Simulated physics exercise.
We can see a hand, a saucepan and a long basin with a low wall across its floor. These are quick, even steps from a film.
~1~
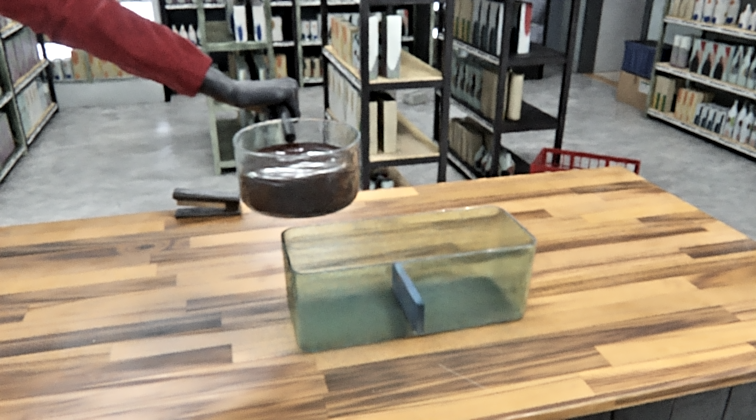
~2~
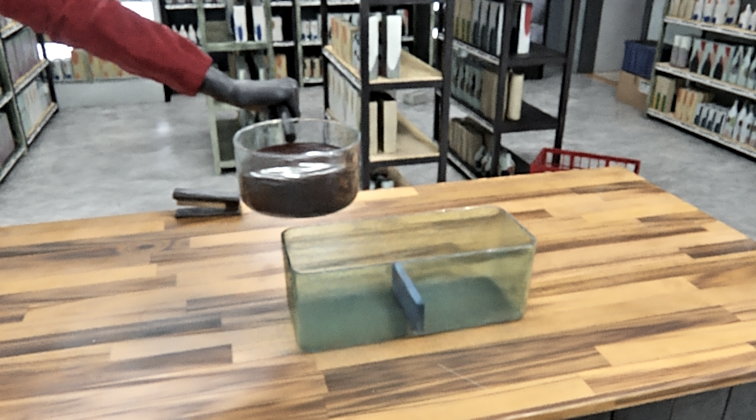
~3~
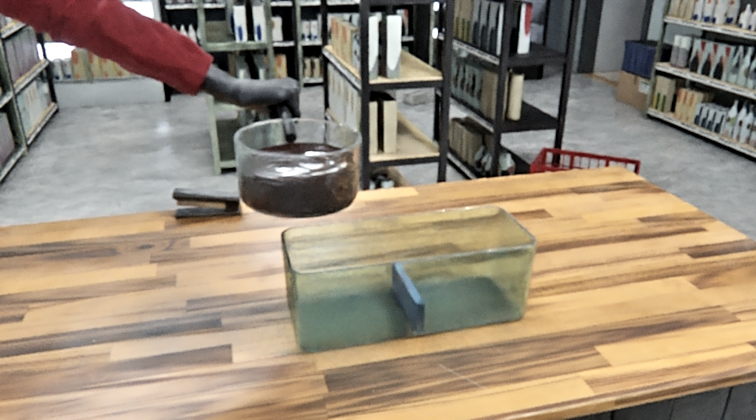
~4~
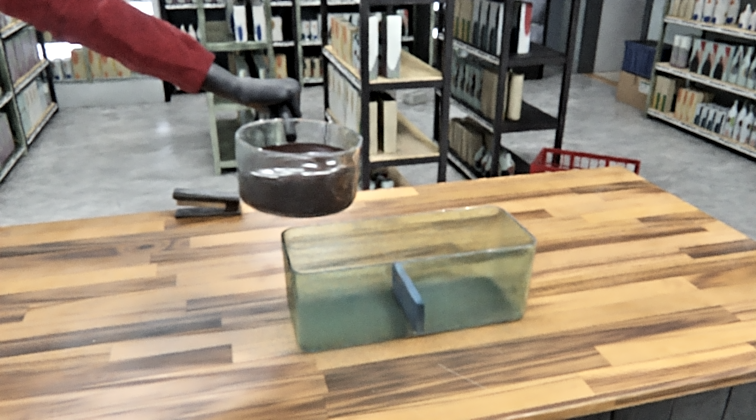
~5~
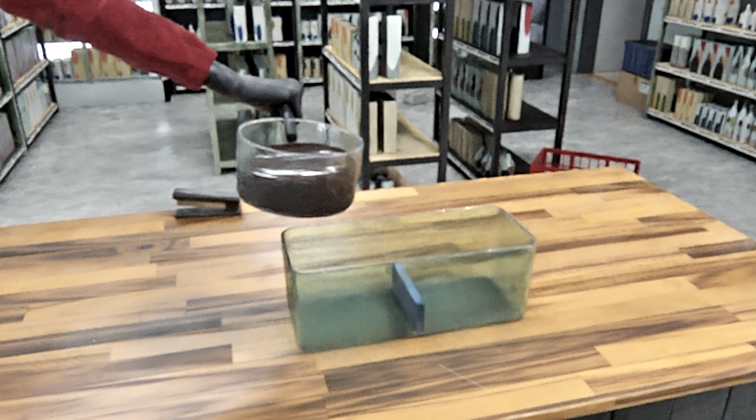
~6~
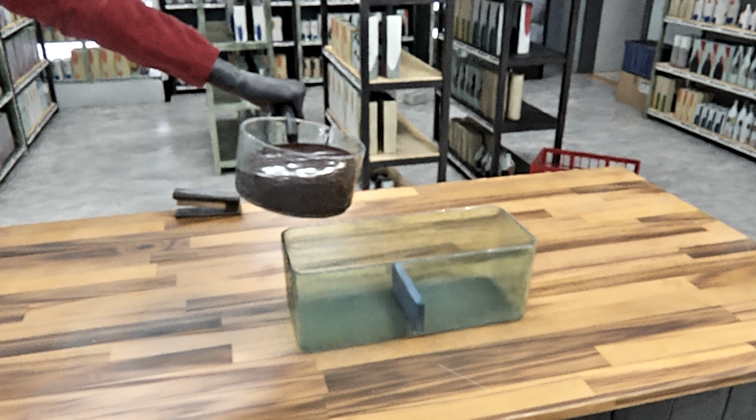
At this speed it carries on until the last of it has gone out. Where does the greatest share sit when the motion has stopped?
The winner is the left compartment.
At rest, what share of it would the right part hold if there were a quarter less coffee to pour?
I'd reckon close to 5 %.
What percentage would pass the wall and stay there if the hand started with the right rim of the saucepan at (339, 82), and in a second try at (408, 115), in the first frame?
First try: Near 20 percent; second try: Near 80 percent.
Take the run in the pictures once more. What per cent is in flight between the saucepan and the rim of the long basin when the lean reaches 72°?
It's about 30 per cent.
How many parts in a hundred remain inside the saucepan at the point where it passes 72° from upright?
Near 60 percent is still in there.
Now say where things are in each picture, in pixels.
In the first frame, it leans 0°; its right rim is at (357, 133); the coffee meets the walls at (239, 164) and (354, 154); the long basin's rim runs from (286, 252) to (519, 224); the wall's top is at (407, 282).
In the second frame, it leans 1°; its right rim is at (358, 134); the coffee meets the walls at (239, 164) and (355, 155).
In the third frame, it leans 2°; its right rim is at (358, 135); the coffee meets the walls at (239, 164) and (355, 155).
In the fourth frame, it leans 5°; its right rim is at (360, 138); the coffee meets the walls at (239, 163) and (355, 155).
In the fifth frame, it leans 8°; its right rim is at (361, 141); the coffee meets the walls at (239, 163) and (355, 156).
In the sixth frame, it leans 13°; its right rim is at (362, 146); the coffee meets the walls at (238, 164) and (357, 156).
A moment on, the tilt is 72° and 59 per cent is still to pour, 9 is left of the wall and 2 right of it.
Next, the tilt is 111° and 7 per cent is still to pour, 63 is left of the wall and 24 right of it.
Then the tilt is 119° and 0 per cent is still to pour, 73 is left of the wall and 26 right of it.
Later the tilt is 119° and 0 per cent is still to pour, 73 is left of the wall and 26 right of it.
In the end 73 per cent lies left of the wall, 26 right of it and 1 outside.
